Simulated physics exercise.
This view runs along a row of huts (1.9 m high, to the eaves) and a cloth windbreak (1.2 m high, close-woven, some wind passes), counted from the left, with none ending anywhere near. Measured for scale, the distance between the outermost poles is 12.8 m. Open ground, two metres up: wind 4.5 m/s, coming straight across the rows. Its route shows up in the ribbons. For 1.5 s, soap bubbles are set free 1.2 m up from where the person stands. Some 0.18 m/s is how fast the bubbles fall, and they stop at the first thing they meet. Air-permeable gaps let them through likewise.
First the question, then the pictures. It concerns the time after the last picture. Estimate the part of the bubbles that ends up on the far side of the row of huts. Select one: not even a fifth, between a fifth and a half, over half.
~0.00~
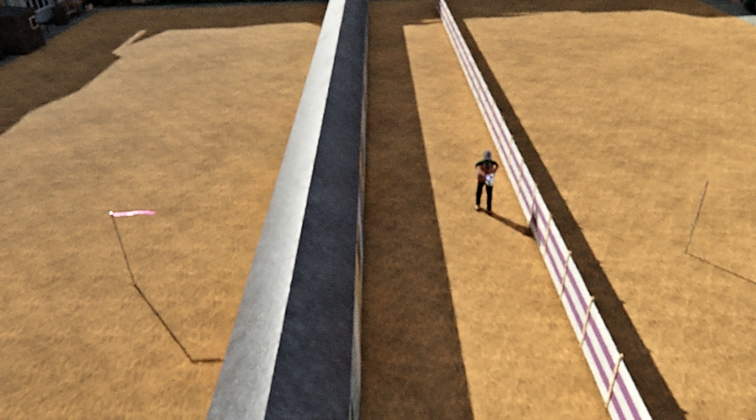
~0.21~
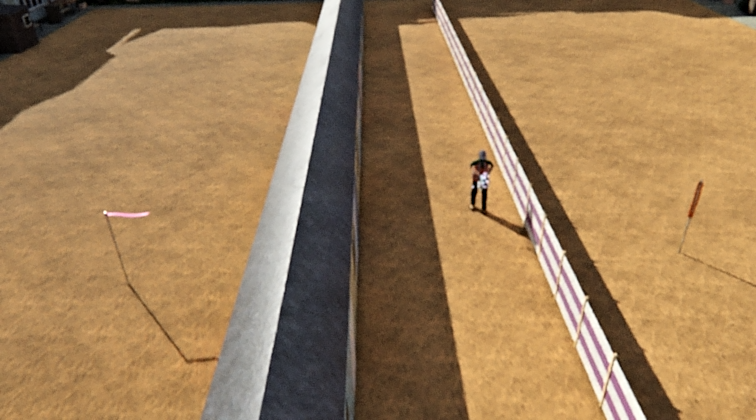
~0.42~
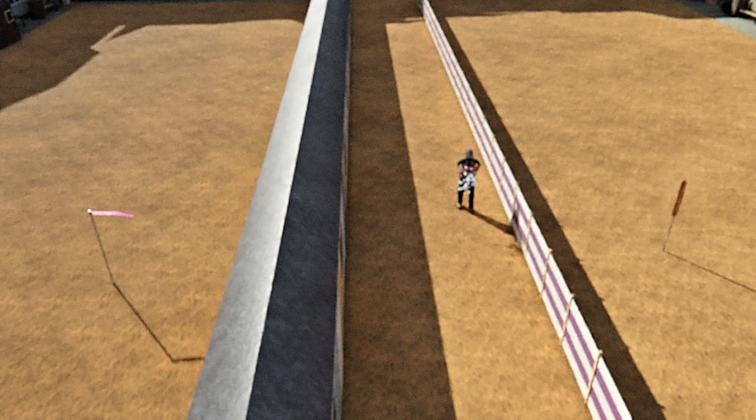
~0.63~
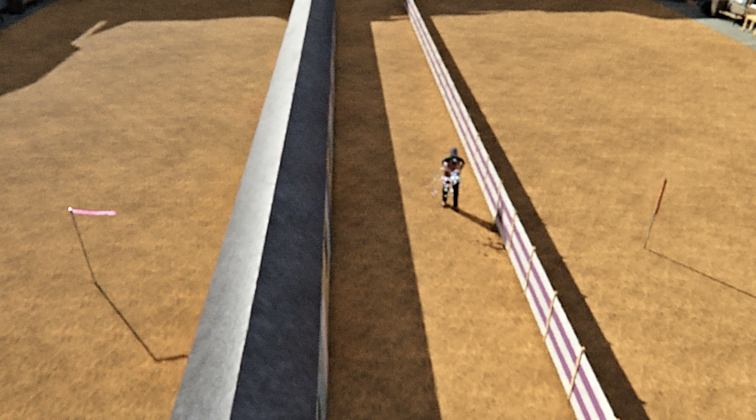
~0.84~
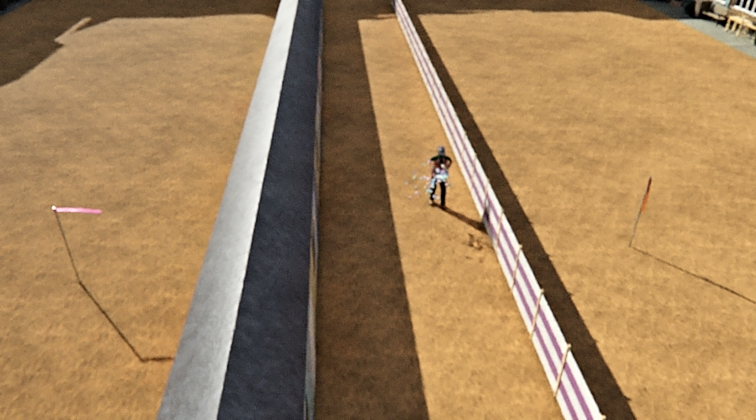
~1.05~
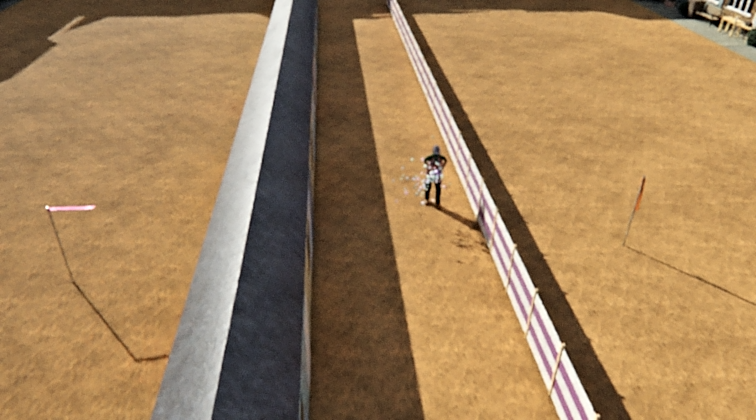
I would select not even a fifth.
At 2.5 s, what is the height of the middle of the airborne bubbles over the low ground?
About 1.0 m high.
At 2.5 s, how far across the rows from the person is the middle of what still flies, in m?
Reading: Near 0.5 m.
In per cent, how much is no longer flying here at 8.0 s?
Estimate: Around 45 %.
After 2.5 s, 1 % is no longer flying here, and 0 % is beyond the row of huts; the middle of what still flies is 0.9 m above the low ground, near (413, 187).
After 4.0 s, 13 % is no longer flying here, and 0 % is beyond the row of huts; the middle of what still flies is 0.9 m above the low ground, near (396, 187).
After 8.0 s, 43 % is no longer flying here, and 0 % is beyond the row of huts; the middle of what still flies is 1.4 m above the low ground, near (372, 170).
After 20.0 s, 84 % is no longer flying here, and 0 % is beyond the row of huts; the middle of what still flies is 1.7 m above the low ground, near (550, 152).
After 45.0 s, 99 % is no longer flying here, and 0 % is beyond the row of huts.
